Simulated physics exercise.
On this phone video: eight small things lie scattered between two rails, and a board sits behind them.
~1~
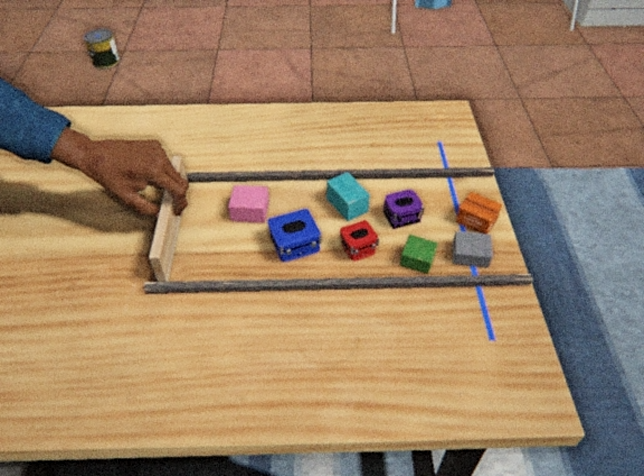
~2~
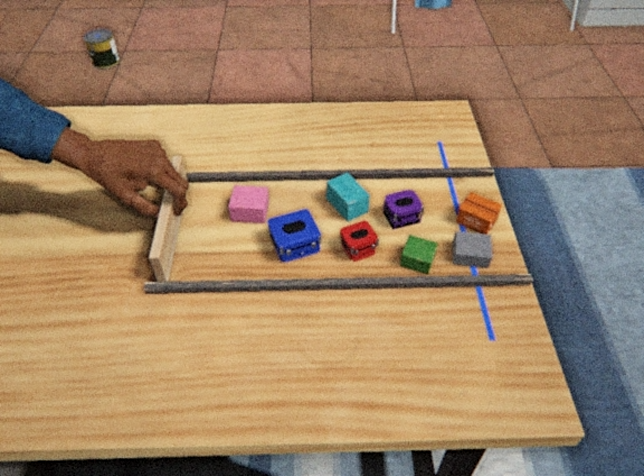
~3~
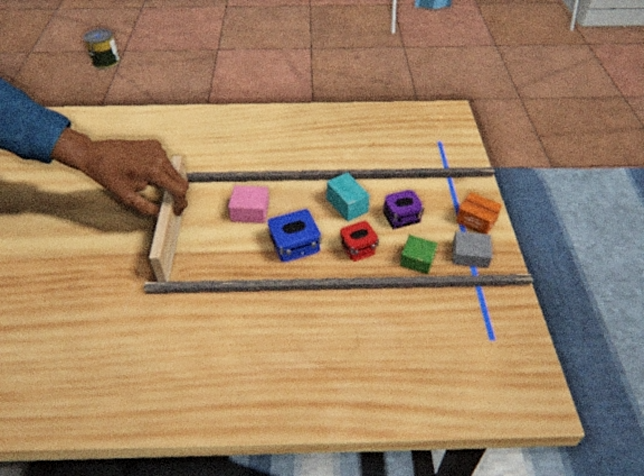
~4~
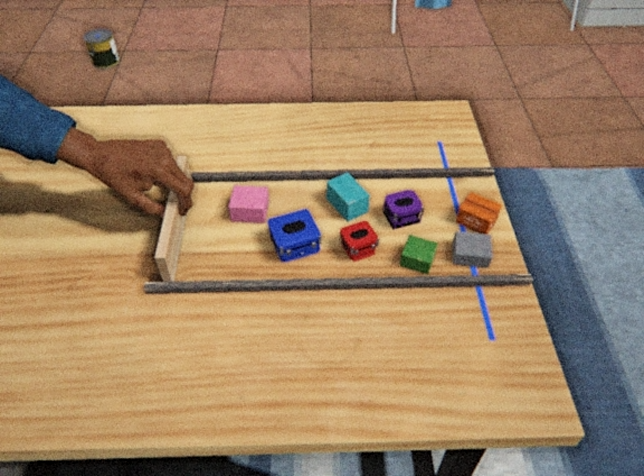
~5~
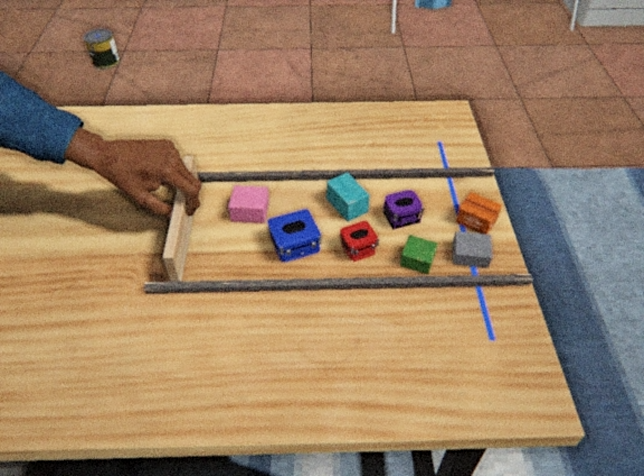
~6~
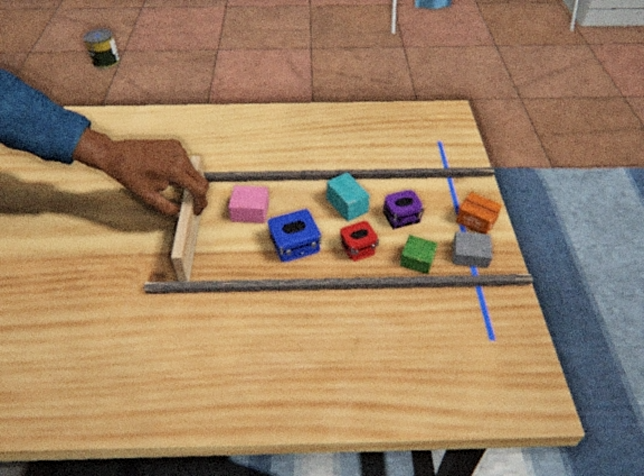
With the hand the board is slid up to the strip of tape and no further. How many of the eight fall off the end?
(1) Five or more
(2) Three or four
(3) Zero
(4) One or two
Answer: 1.
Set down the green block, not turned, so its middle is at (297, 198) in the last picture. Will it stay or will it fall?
Green block: Safe.
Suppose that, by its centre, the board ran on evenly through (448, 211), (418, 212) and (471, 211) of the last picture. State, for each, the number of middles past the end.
The counts are 4, 2 and 6, in that order.
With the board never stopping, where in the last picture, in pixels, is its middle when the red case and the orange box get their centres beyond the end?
The middle is at (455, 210) when it's the red case, and at (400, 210) when it's the orange box.
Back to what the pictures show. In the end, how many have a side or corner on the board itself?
Number in contact with it: 2.
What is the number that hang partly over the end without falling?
Overhanging: 1.
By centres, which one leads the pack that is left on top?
That would be the turquoise block.
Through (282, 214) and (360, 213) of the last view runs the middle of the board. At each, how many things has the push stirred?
I count 2 first and 7 after.
A little later, none off yet; orange box at rest near (479, 214); grey block at rest near (472, 249); green block at rest near (419, 254).
When it is over, the number that fall off is five or more; down, red case, purple case, green block, grey block and orange box.
